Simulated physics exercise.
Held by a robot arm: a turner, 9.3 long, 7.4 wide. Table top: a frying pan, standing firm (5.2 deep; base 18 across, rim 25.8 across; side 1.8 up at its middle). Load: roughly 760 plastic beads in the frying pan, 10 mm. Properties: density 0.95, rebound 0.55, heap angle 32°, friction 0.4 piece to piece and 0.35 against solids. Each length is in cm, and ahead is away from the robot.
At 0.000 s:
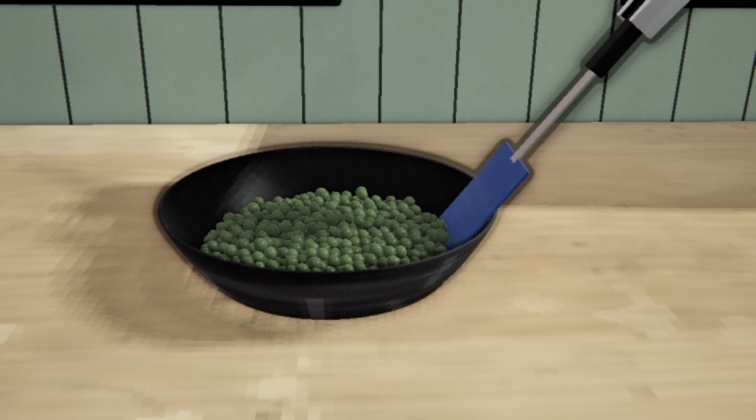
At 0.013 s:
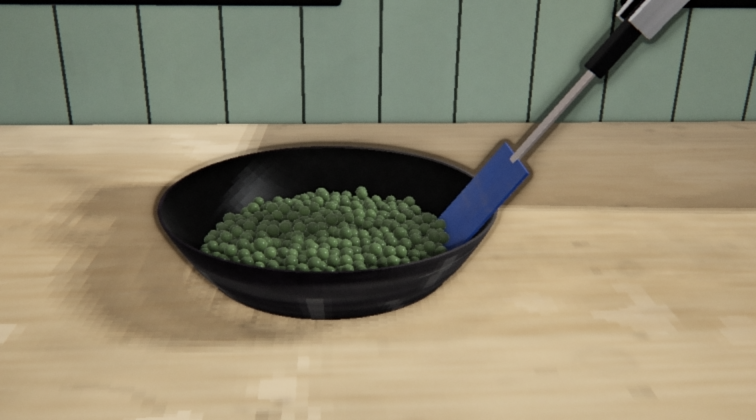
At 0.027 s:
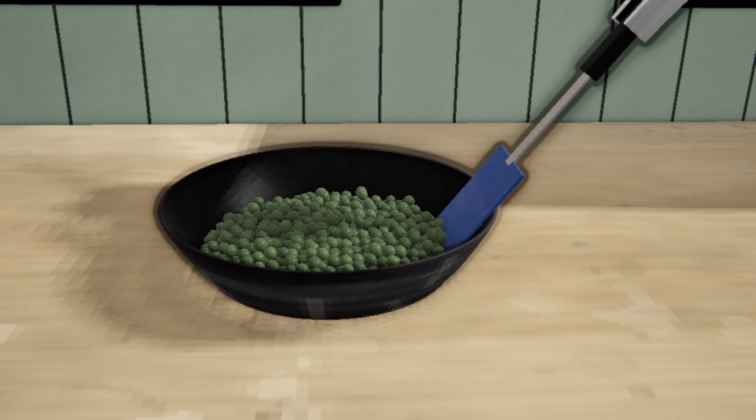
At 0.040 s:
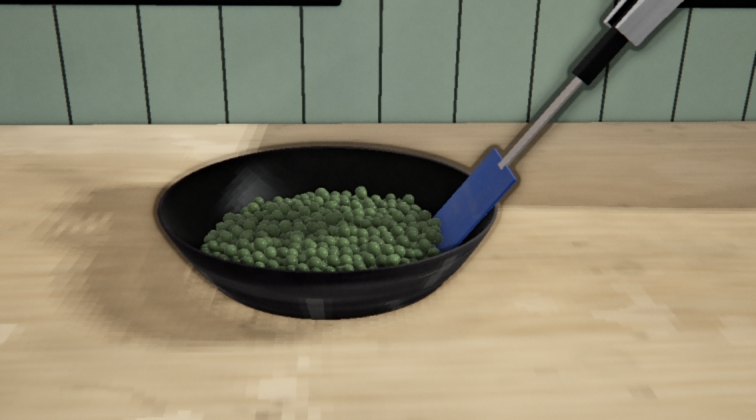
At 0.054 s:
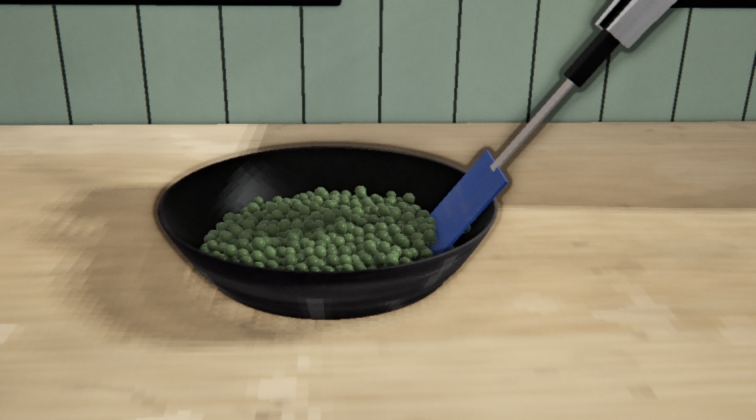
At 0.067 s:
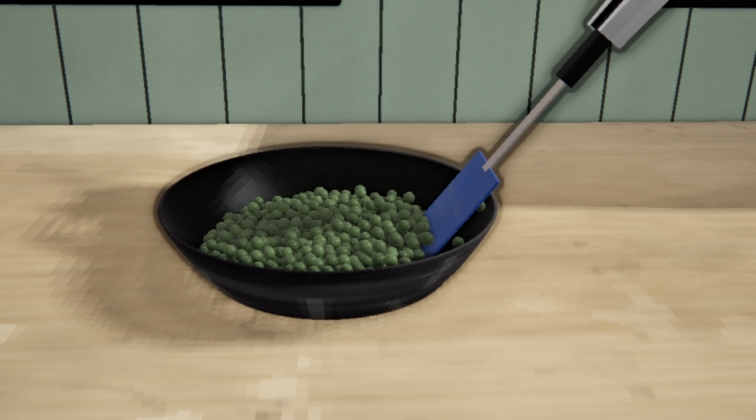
A blue turner held by a robot arm slides slightly left and down inside a black frying pan of green beads on a wooden table top, nudging the beads at the right edge of the heap while the pan stays still.
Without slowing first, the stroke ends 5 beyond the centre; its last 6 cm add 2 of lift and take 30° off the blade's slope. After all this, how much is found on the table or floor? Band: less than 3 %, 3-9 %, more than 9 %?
Less than 3 %.
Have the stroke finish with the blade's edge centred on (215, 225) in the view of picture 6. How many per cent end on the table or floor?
Around 0 percent ends on the table or floor.
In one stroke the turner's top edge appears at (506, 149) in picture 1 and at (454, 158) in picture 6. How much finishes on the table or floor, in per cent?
0 per cent.
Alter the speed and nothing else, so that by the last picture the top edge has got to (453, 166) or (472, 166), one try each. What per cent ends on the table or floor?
That comes to about 0 and about 0 percent, in that order.
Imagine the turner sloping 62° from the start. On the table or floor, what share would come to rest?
Some 0 in a hundred.
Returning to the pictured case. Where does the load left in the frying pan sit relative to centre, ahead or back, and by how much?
What stays is shifted forward by around 3.0 cm.
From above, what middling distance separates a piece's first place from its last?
Near 2 cm, measured level.
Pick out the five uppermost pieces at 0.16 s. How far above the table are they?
6 cm.
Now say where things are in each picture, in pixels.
In the first frame, turner top edge at (517, 157), sloping 52°; upper third of the load around (334, 233), from x 205 to 445, top at y 190; 763 in the frying pan.
In the second frame, turner top edge at (517, 157), sloping 52°; upper third of the load around (334, 233), from x 205 to 445, top at y 190.
In the third frame, turner top edge at (512, 160), sloping 52°; upper third of the load around (334, 233), from x 205 to 445, top at y 190.
In the fourth frame, turner top edge at (505, 163), sloping 52°; upper third of the load around (335, 231), from x 205 to 445, top at y 190.
In the fifth frame, turner top edge at (497, 165), sloping 52°; upper third of the load around (340, 229), from x 205 to 465, top at y 190.
In the sixth frame, turner top edge at (489, 166), sloping 52°; upper third of the load around (339, 228), from x 205 to 480, top at y 190; 763 in the frying pan.
After 0.16 s, sloping 52°, highest piece 13 above the table; 762 in the frying pan, 1 on the blade or in flight.
After 0.25 s, sloping 38°, highest piece 13 above the table; 762 in the frying pan, 1 on the blade or in flight.
After 0.50 s, sloping 22°, highest piece 5 above the table; 762 in the frying pan, 1 on the blade or in flight.
After 1.55 s, sloping 22°, highest piece 5 above the table; 762 in the frying pan, 1 on the table or floor.
At rest, 762 in the frying pan, 1 on the table or floor. That is 0 % on the table or floor.
